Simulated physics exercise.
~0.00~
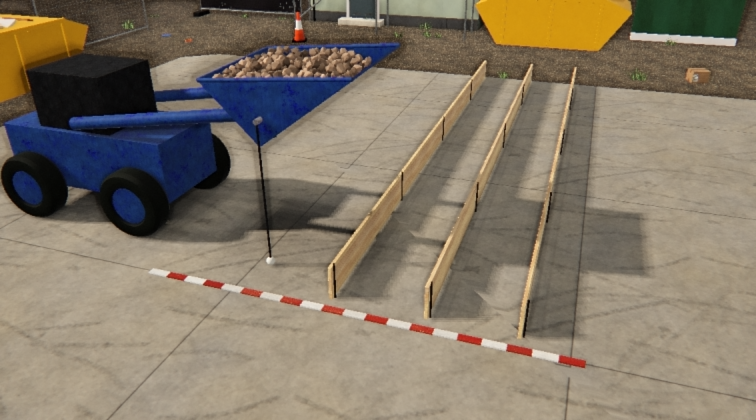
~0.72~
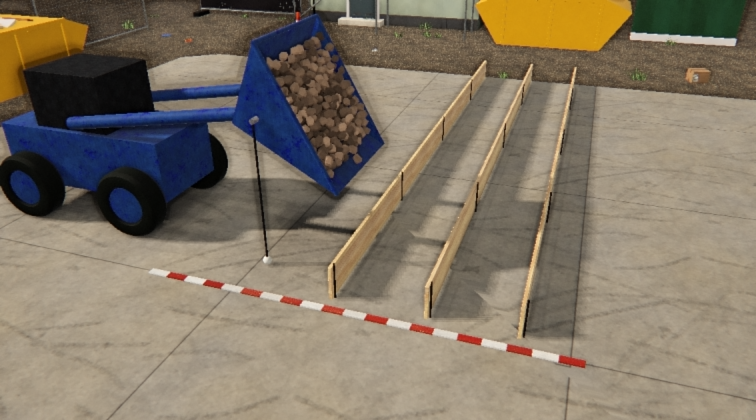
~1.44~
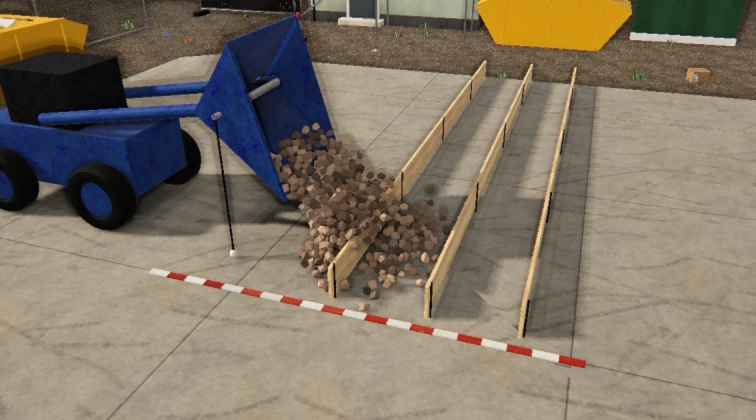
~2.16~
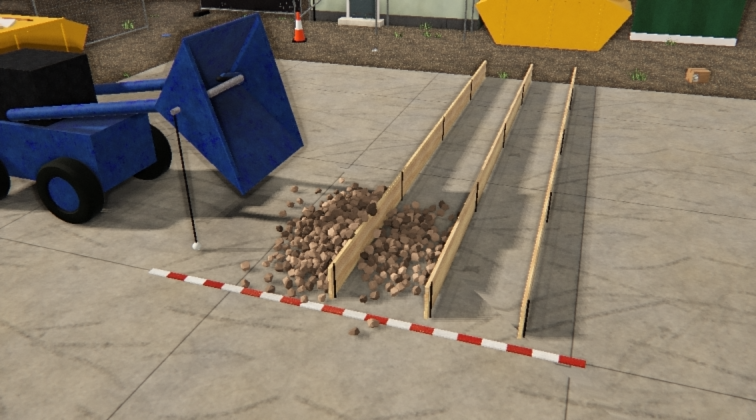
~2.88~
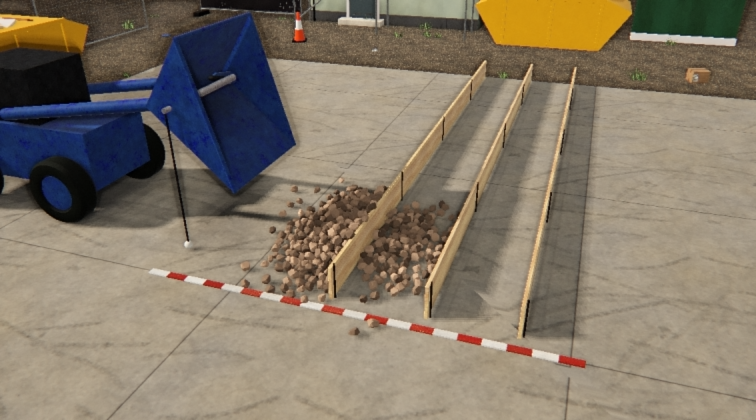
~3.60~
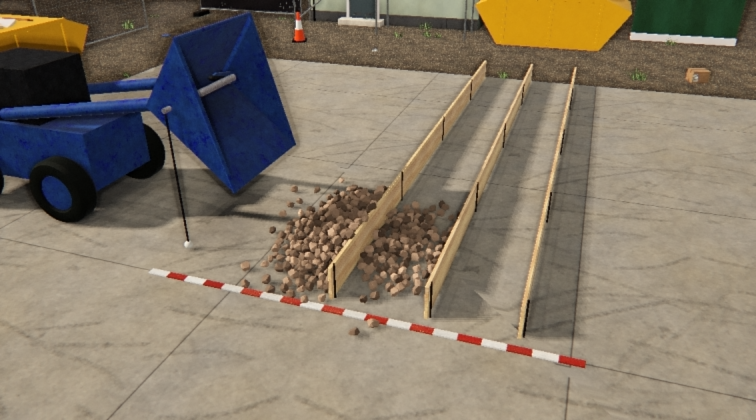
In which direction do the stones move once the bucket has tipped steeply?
The stones move down, pouring out of the tipped bucket onto the concrete.
A blue loader holds its raised bucket, heaped with brownish stones, beside three long wooden planks standing on a concrete yard. The bucket tips steeply forward to the right, and the stones begin to shift toward its lower edge. As the machine draws back to the left, the load pours down onto the ground and around the near end of the first plank. The loader backs a little farther and stops with its emptied bucket still tipped. Most of the stones lie heaped before the first plank, a smaller share rests between the first and second, and the far bay stays empty.
